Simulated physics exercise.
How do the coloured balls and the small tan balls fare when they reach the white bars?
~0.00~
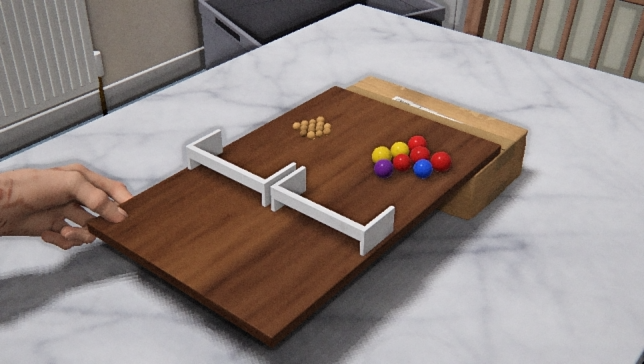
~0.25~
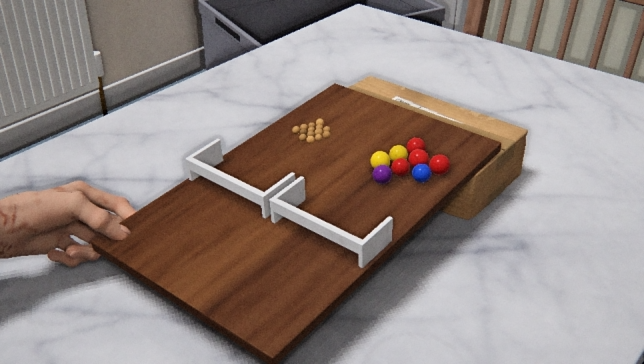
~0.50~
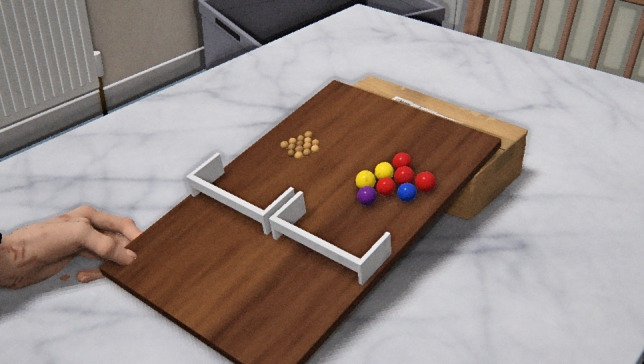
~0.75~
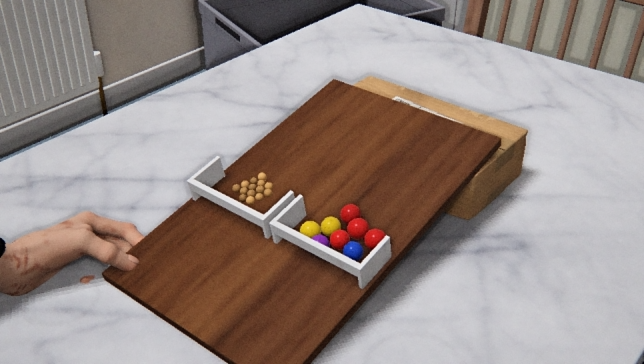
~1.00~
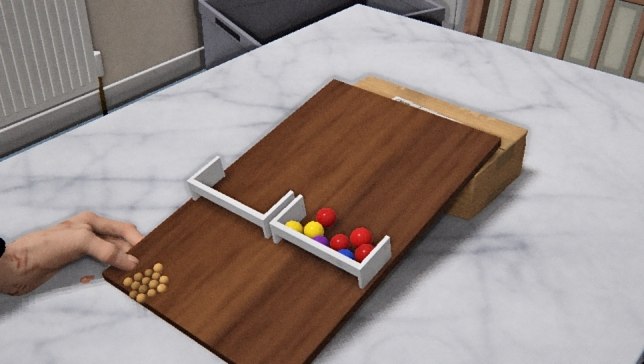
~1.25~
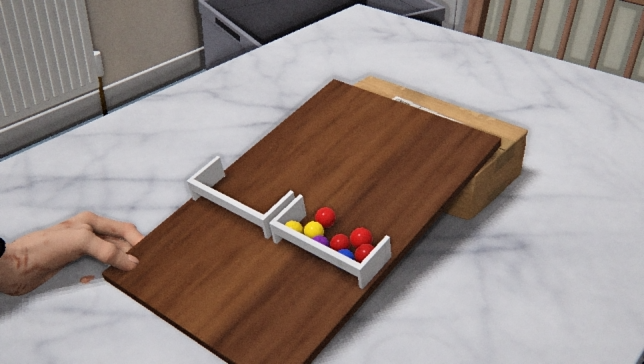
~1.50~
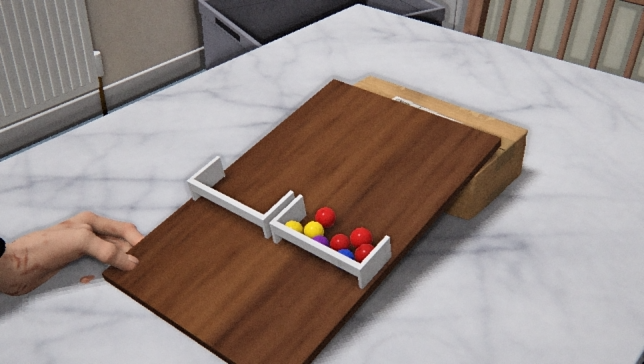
The bigger coloured balls get stuck behind the right bar, while the small tan balls pass beneath the left bar and carry on down the board.
On a white marble table, a hand lowered the free end of a wooden board propped on a box, and small tan balls rolled under the left white bar and out of sight, while bigger coloured balls stayed caught behind the right bar.
